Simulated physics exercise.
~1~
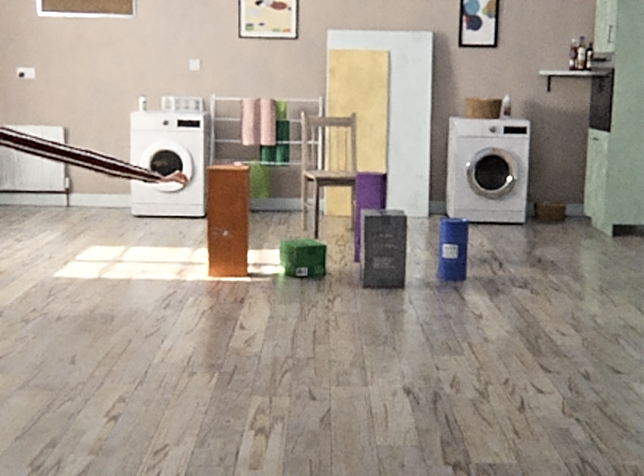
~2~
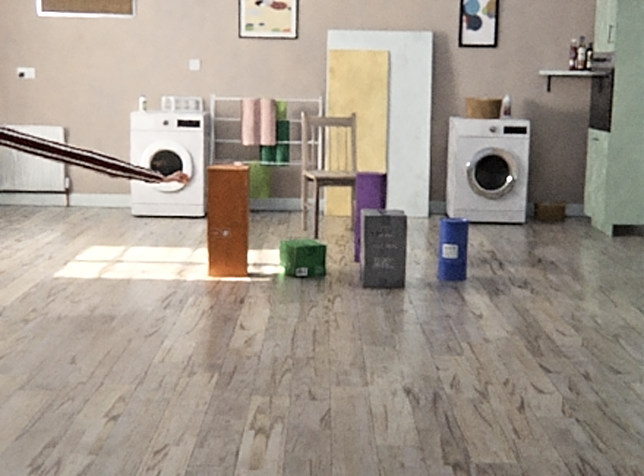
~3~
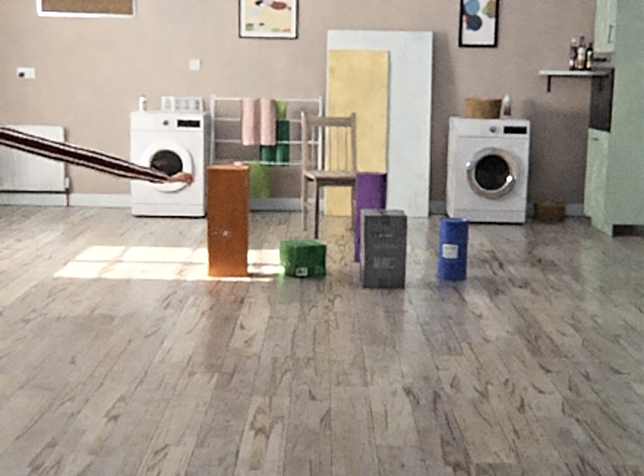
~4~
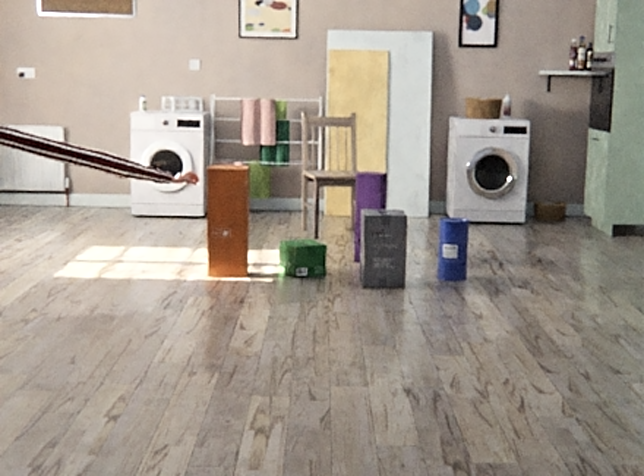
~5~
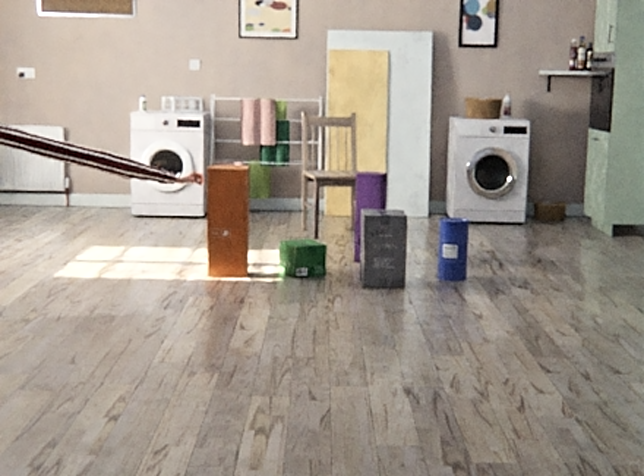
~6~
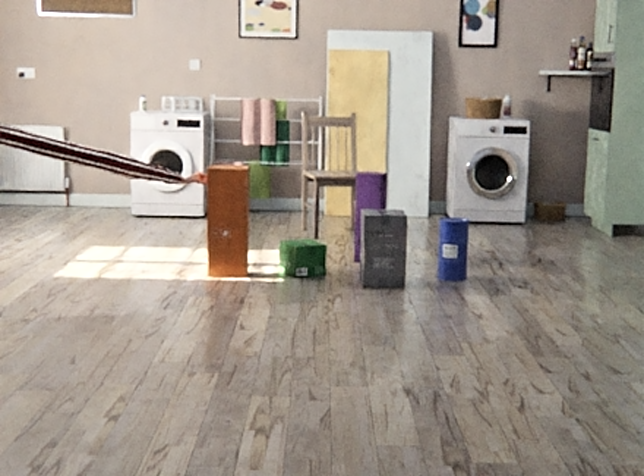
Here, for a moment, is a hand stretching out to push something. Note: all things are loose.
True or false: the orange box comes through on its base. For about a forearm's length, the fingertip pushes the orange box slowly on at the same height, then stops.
False.
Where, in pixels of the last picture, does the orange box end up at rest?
Roughly (272, 271).
Then, 0.90 s past the last view, orange box rocked 21° from its first pose near (249, 218).
Then, 1.50 s past the last view, orange box rocked 64° from its first pose near (281, 229).
Then, 1.90 s past the last view, orange box on its side near (275, 260).
Finally, down or leaning hard on the floor, orange box. Final places as the last picture's camera would see them, orange box near (272, 271).
